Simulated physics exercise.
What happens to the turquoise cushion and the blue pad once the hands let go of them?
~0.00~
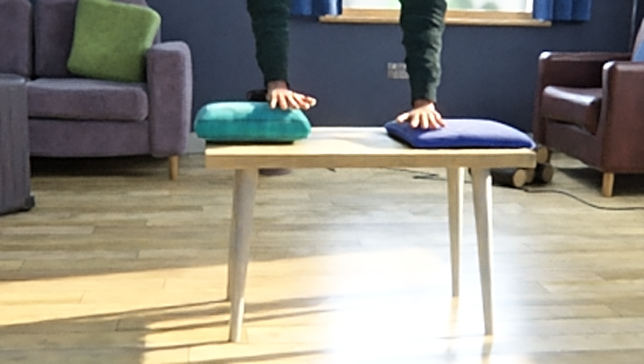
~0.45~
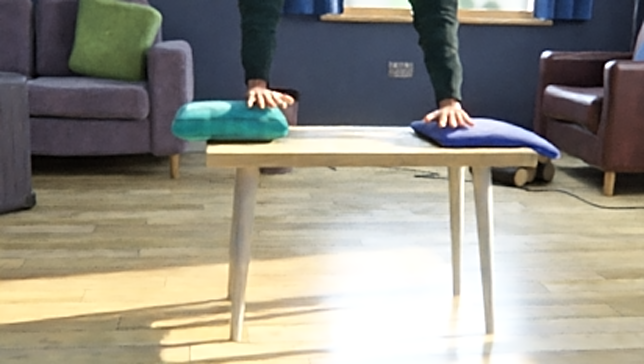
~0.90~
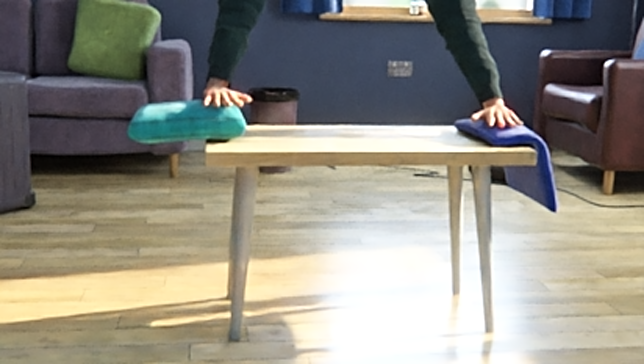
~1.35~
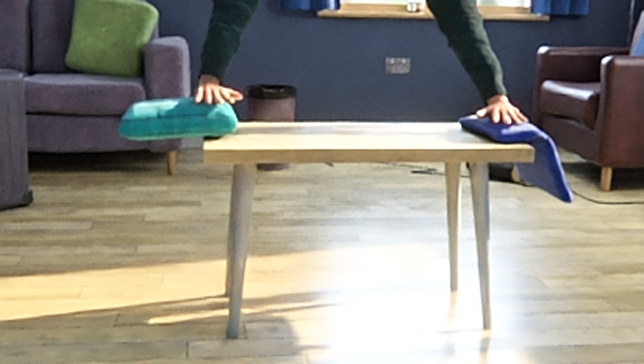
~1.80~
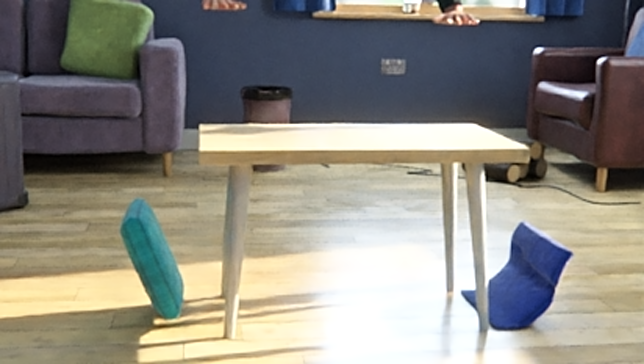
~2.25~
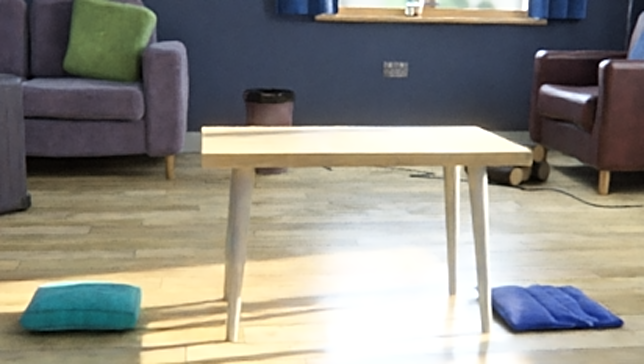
The turquoise cushion tips off the left end and the blue pad slumps off the right end, and both end up lying on the floor.
